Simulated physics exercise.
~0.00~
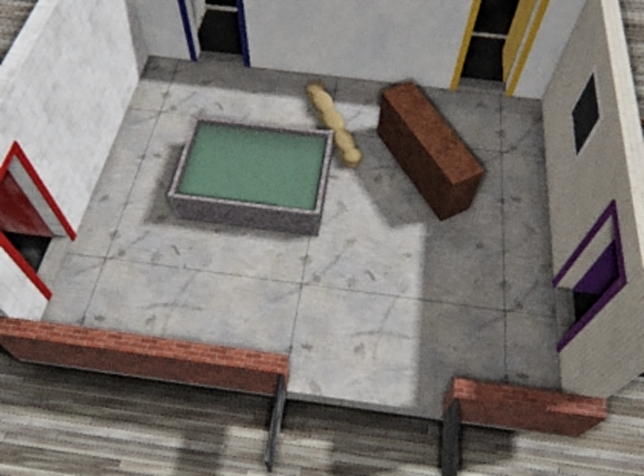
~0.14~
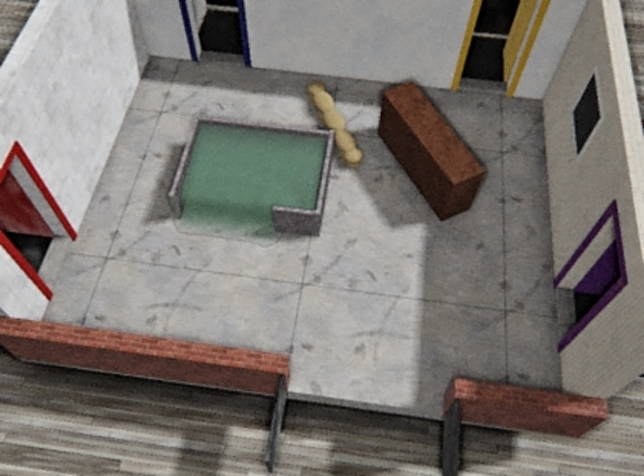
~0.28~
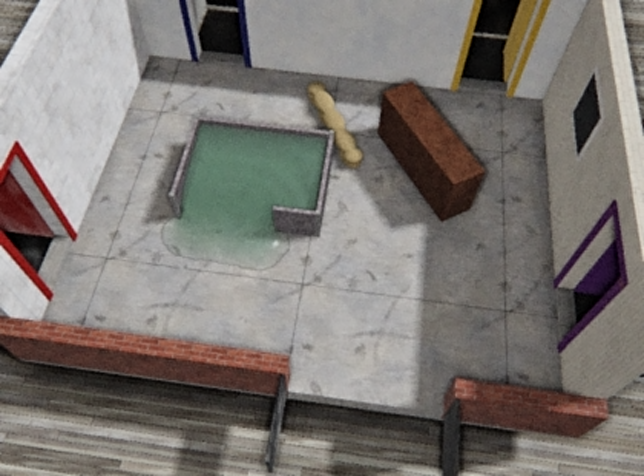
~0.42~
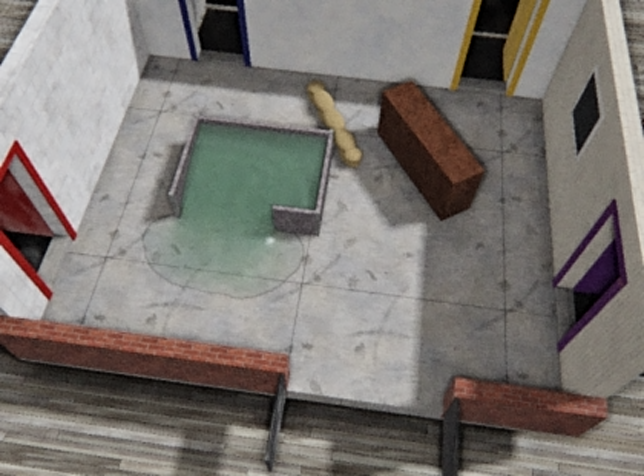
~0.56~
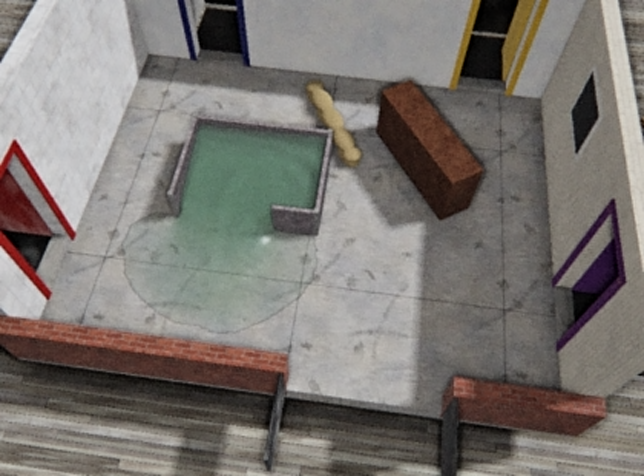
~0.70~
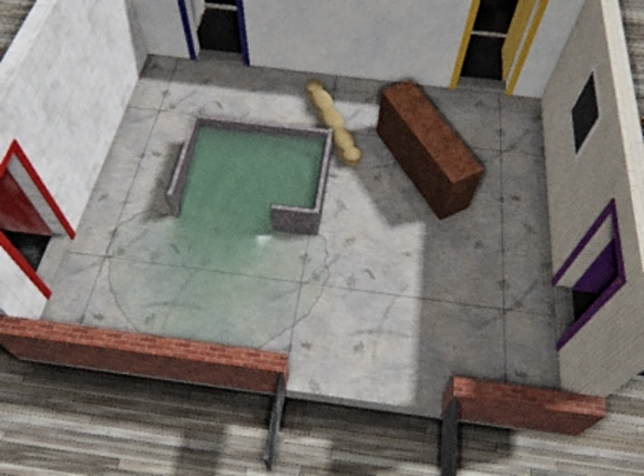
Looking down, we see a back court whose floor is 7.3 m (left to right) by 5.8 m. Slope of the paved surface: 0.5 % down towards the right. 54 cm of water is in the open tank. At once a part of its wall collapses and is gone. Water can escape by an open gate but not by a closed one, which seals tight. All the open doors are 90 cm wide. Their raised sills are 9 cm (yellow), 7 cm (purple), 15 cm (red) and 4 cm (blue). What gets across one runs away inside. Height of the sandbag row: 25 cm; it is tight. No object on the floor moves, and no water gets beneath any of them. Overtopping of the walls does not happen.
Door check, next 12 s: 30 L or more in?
Yellow door: The inflow ends up lower than the cap; purple door: The inflow ends up lower than the cap; red door: The inflow ends up lower than the cap; blue door: The inflow ends up higher than the cap.
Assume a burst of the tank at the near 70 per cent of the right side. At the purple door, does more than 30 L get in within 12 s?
Then purple exceeds it.
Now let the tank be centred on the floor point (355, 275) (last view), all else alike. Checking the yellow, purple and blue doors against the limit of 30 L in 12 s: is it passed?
Yellow: Within limit; purple: Within limit; blue: Within limit.
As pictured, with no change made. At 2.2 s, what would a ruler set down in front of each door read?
Door by door, in cm: Yellow reads 0, purple reads 0, red reads 14, blue reads 0.
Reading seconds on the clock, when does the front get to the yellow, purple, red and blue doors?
Yellow: 8.5 s; purple: 3.8 s; red: 1.6 s; blue: 5.0 s.
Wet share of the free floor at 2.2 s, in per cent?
Wet share: Near 25 percent.
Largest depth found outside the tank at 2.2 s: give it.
It gets to some 40 cm.
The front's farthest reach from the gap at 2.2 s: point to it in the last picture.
Roughly at pixel (418, 390).
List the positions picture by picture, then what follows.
The open tank at (254, 166) is whole and still, 54 cm deep, in the first frame.
The front is at (277, 235), 0.8 m from the gap at (227, 216); 0.2 m2 of floor is under water; 54 cm left at the back of the open tank, in the second frame.
Water pours out at (227, 217) and has run 1.0 m, to (282, 249); typically 9 cm deep outside, 54 cm at the open tank's back, in the third frame.
Water pours out at (227, 217) and has run 1.3 m, to (285, 274); typically 8 cm deep outside, 52 cm at the open tank's back, in the fourth frame.
The front is at (231, 327), 1.8 m from the gap at (226, 216); 3.5 m2 of floor is under water; 45 cm left at the back of the open tank, in the fifth frame.
The front is at a hidden place, 2.2 m from the gap at (226, 216); 4.8 m2 of floor is under water; 47 cm left at the back of the open tank, in the sixth frame.
After 1.4 s water covers 20 % of the floor and is deepest (32 cm) near (171, 355); yellow door not reached, purple door not reached, red door not reached, blue door not reached.
After 2.2 s water covers 25 % of the floor and is deepest (40 cm) near (46, 338); yellow door not reached, purple door not reached, red door 14 cm at the sill, 0 L in, blue door not reached.
After 3.5 s water covers 45 % of the floor and is deepest (20 cm) near (33, 336); yellow door not reached, purple door not reached, red door 16 cm at the sill, 6 L in, blue door not reached.
After 7.0 s water covers 70 % of the floor and is deepest (10 cm) near (158, 82); yellow door not reached, purple door 6 cm at the sill, 1 L in, red door 7 cm at the sill, 8 L in, blue door 9 cm at the sill, 41 L in.
After 12.0 s water covers 95 % of the floor and is deepest (8 cm) near (305, 146); yellow door 5 cm at the sill, 0 L in, purple door 6 cm at the sill, 2 L in, red door 3 cm at the sill, 8 L in, blue door 4 cm at the sill, 72 L in.
